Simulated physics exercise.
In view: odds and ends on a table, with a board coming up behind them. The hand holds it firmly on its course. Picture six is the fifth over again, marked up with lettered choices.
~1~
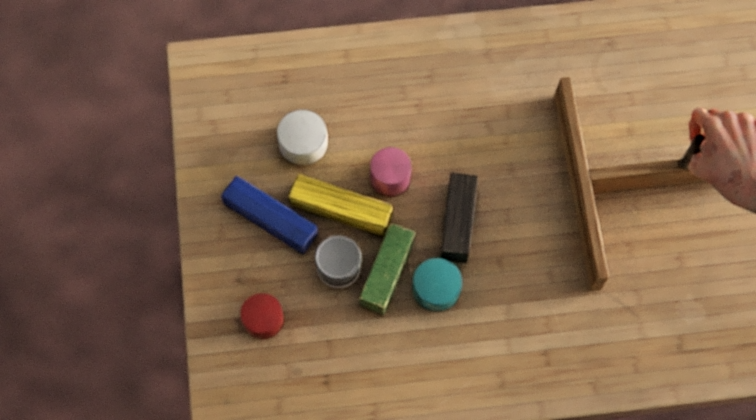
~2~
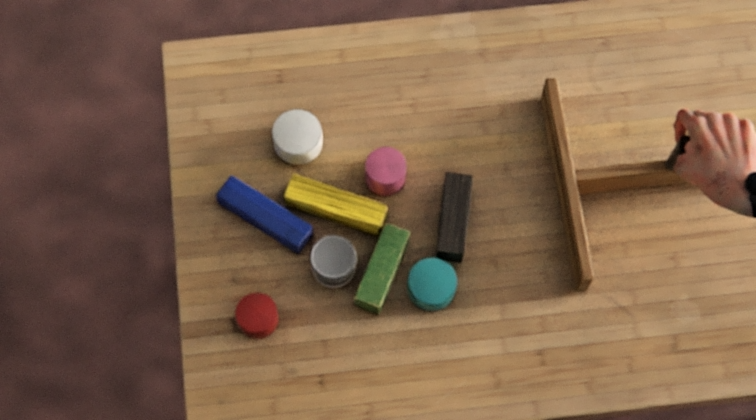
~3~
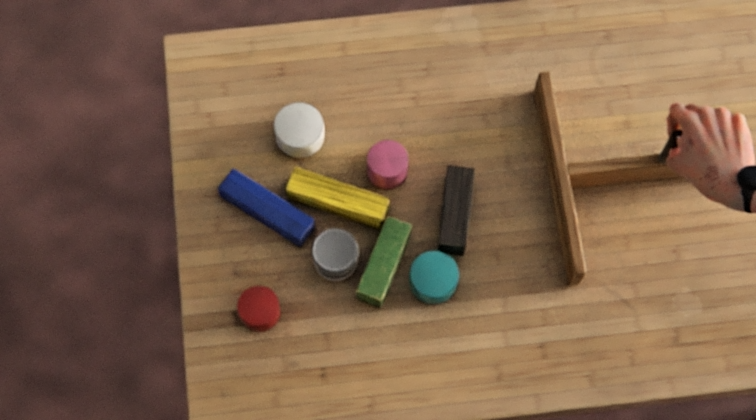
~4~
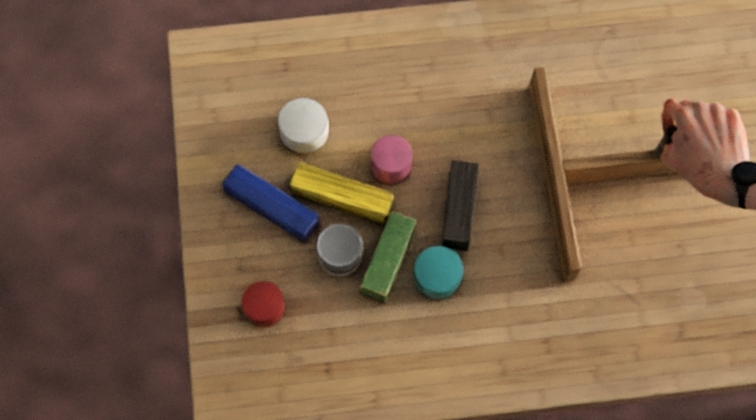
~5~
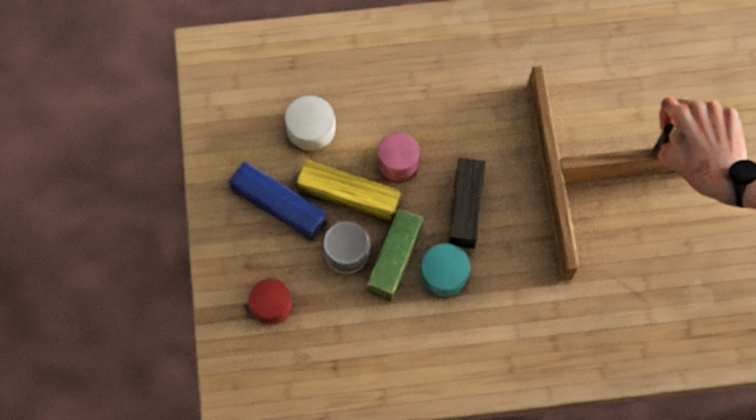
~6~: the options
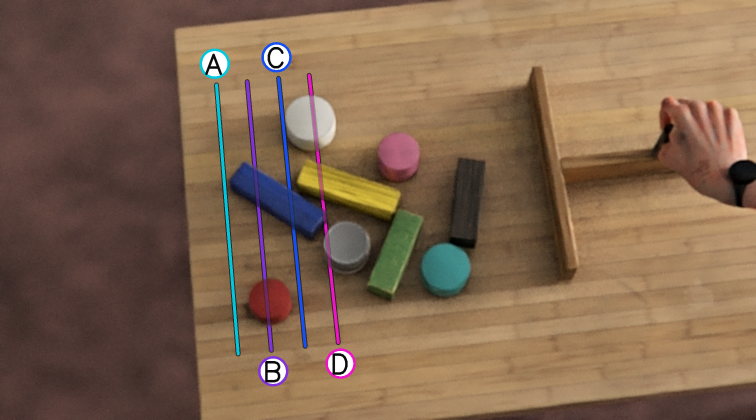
A wooden board, pushed by a hand, slides slightly left toward scattered coloured bars and tins.
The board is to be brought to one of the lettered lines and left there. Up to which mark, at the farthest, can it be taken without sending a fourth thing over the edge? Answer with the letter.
B is the last line within the limit.
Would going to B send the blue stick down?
Yes.
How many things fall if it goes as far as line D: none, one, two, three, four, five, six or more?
In all, none.
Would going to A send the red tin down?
Yes.
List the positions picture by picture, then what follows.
The first picture shows red tin (262, 316); pink tin (391, 172); black bar (459, 218).
The second picture shows board (570, 175); grey tin (334, 262).
The third picture shows board (562, 169); yellow stick (338, 198).
The fourth picture shows board (557, 165); green bar (388, 257).
The fifth picture shows board (555, 164); red tin (271, 302); pink tin (399, 157); black bar (467, 203).
On the marked copy, A at (227, 214); B at (259, 211); C at (291, 207); D at (323, 204).
With B. Early on, board (449, 175); turquoise tin (430, 272); black bar (431, 207).
Further on, board (345, 187); red tin (247, 300); blue stick (252, 189).
At the end, board (261, 196); grey tin over the edge; red tin over the edge; three fallen.
As for the rest, A drops five; C is within the limit but short; D is within the limit but short.
